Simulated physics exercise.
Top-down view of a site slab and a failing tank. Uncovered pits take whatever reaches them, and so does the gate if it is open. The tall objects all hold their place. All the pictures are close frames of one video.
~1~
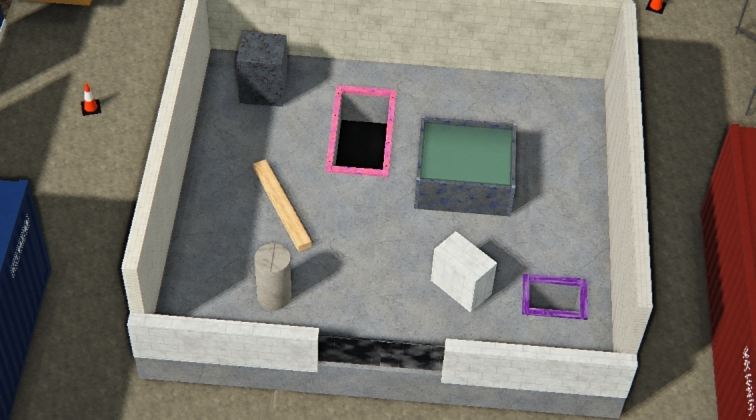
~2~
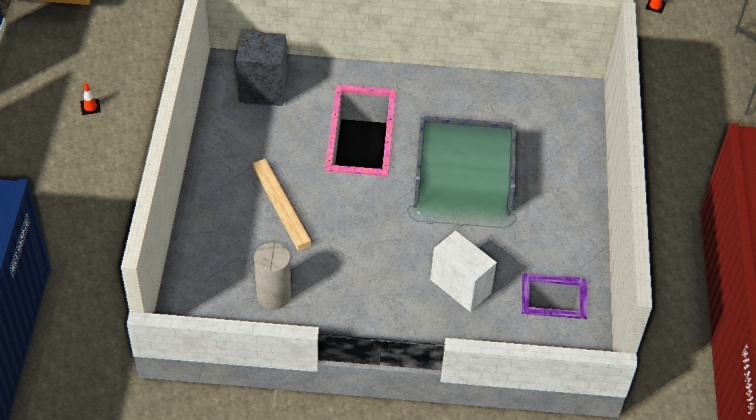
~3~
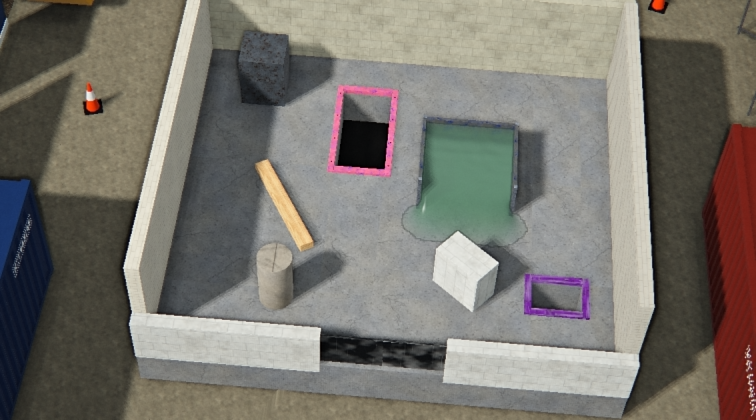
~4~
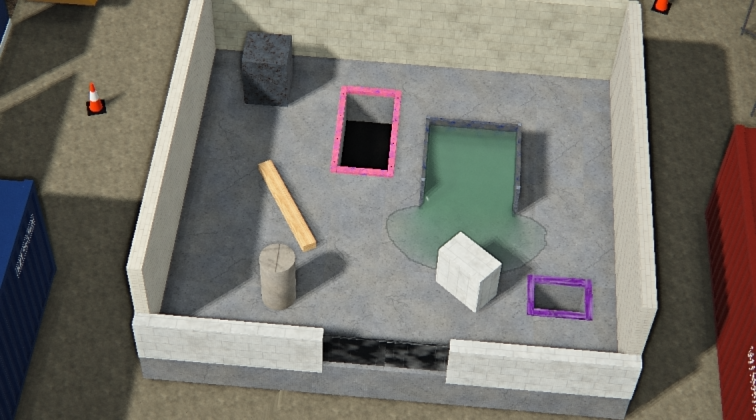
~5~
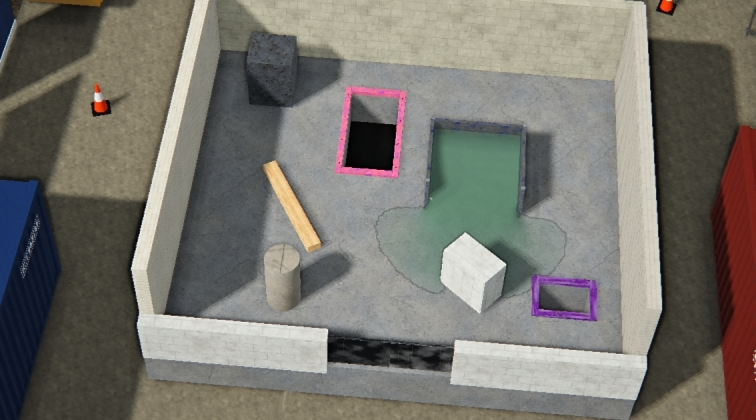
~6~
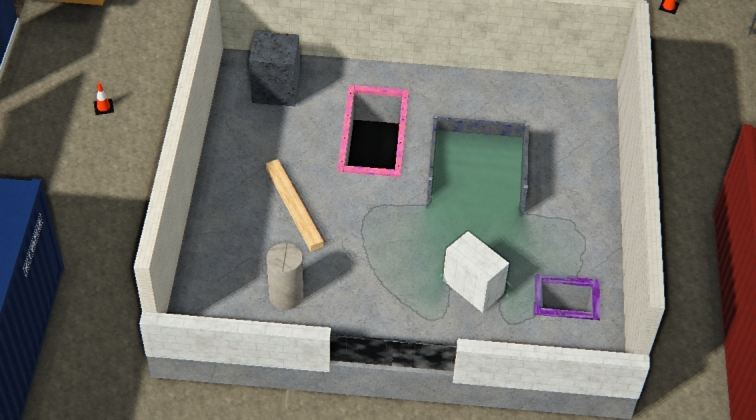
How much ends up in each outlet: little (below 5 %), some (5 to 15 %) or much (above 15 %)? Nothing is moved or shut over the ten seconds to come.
Outlet by outlet: Gate - little, pink pit - little, purple pit - much.
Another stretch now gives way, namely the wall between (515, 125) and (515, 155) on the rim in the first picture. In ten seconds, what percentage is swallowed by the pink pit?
Share recorded - pink: 8 %.
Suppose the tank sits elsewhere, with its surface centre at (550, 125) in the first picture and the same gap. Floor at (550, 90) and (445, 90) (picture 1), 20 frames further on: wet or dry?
Spot by spot: High and dry, after that high and dry.
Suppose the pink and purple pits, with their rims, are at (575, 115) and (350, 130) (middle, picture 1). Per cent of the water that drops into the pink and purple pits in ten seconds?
Pink gets 0 in a hundred; purple gets 0 in a hundred.
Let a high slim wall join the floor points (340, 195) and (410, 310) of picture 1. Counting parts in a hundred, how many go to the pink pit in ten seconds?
The pink pit takes 4 per cent.
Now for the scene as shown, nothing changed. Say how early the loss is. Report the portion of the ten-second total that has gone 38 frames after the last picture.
100 per cent.
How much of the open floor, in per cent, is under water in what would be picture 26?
Near 40 in a hundred.
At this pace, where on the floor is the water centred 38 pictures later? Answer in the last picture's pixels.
That comes out near (393, 272).
A moment on, water covers 25 % of the floor; the gate 0 %, the pink pit 0 %, the purple pit 5 %.
Next, water covers 30 % of the floor; the gate 0 %, the pink pit 0 %, the purple pit 13 %.
Then, water covers 40 % of the floor; the gate 0 %, the pink pit 0 %, the purple pit 19 %.
Later, water covers 60 % of the floor; the gate 0 %, the pink pit 0 %, the purple pit 23 %.
In the end, water covers 75 % of the floor; the gate 0 %, the pink pit 0 %, the purple pit 23 %.
